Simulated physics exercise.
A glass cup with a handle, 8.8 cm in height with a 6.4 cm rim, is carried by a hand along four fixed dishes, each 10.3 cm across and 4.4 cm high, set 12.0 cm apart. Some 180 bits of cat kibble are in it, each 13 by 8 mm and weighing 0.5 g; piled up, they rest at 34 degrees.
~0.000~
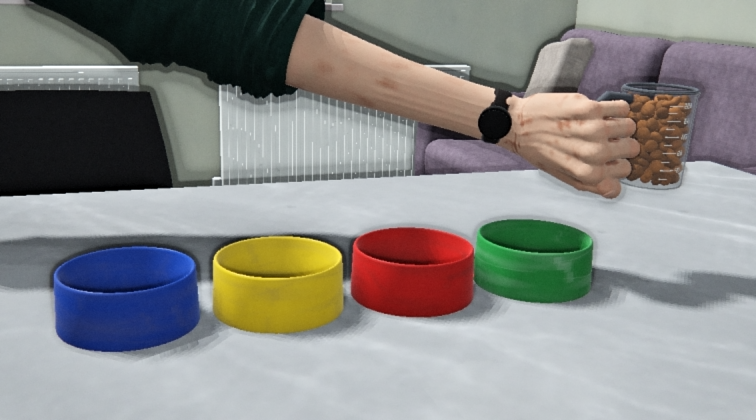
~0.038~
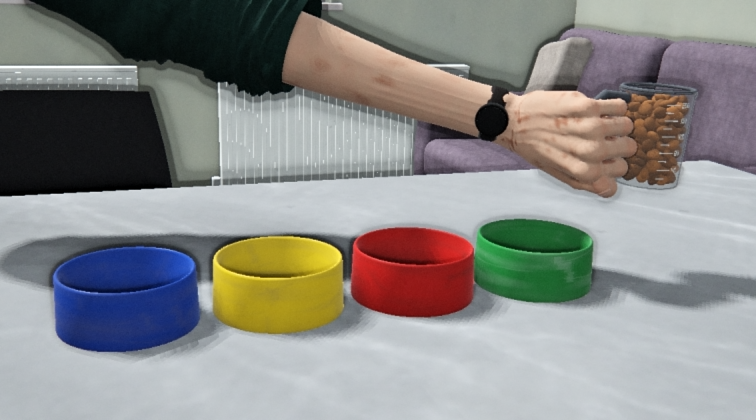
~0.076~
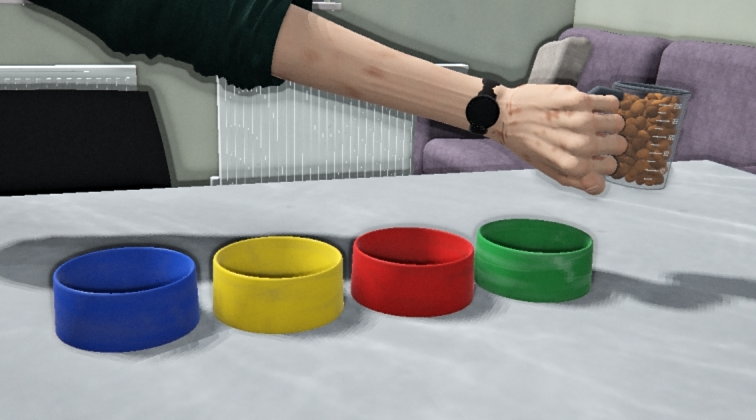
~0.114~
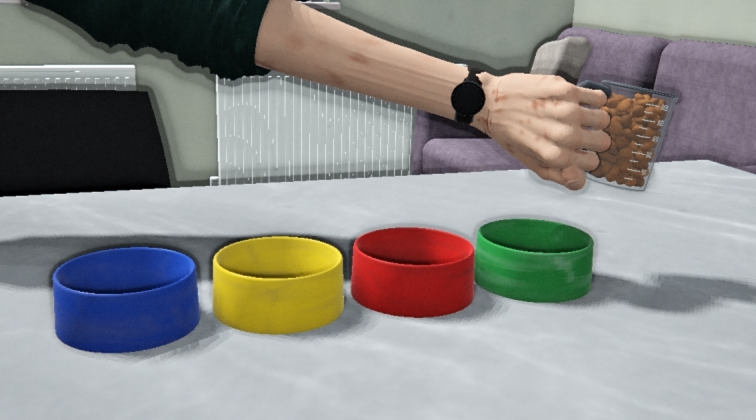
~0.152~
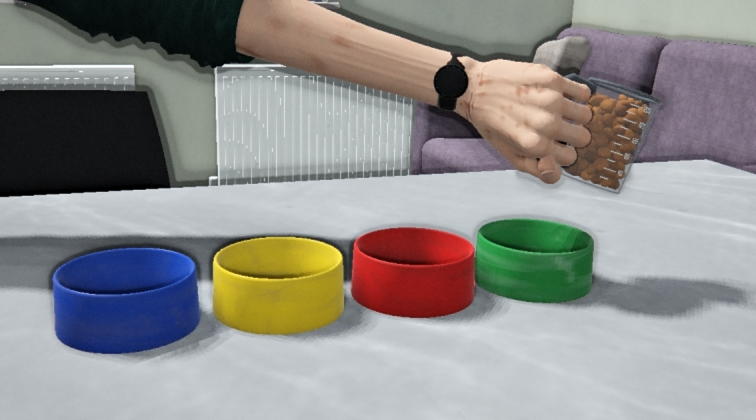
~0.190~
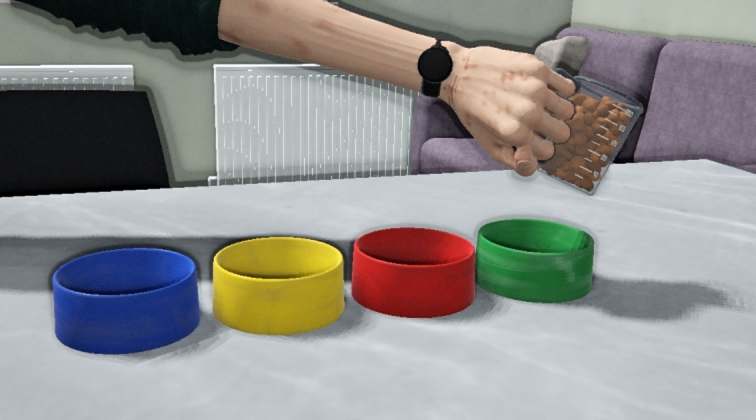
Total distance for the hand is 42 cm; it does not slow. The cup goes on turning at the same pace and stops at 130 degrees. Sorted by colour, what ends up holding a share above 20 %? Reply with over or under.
Red under, blue under, green under, yellow over, counter under.
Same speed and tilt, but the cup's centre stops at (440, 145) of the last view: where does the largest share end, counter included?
Result: Largest portion at counter.
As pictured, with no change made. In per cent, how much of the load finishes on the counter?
5 %.
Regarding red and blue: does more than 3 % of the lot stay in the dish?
Note - red affirmative, blue negative.
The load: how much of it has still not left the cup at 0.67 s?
Roughly 85 %.
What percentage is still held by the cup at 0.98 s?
Estimate: Some 25 %.
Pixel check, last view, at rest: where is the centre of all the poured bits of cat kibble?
Somewhere near (281, 288) in the last picture.
After 0.48 s, tilt 82 degrees; cup holds 100 %.
After 0.67 s, tilt 120 degrees; cup holds 85 %, red 5 %.
After 0.98 s, tilt 130 degrees; cup holds 25 %, red 10 %, yellow 60 %.
In the end, at 1.6 s, red 10 %, blue 0 %, green 0 %, yellow 90 %, counter 5 %.
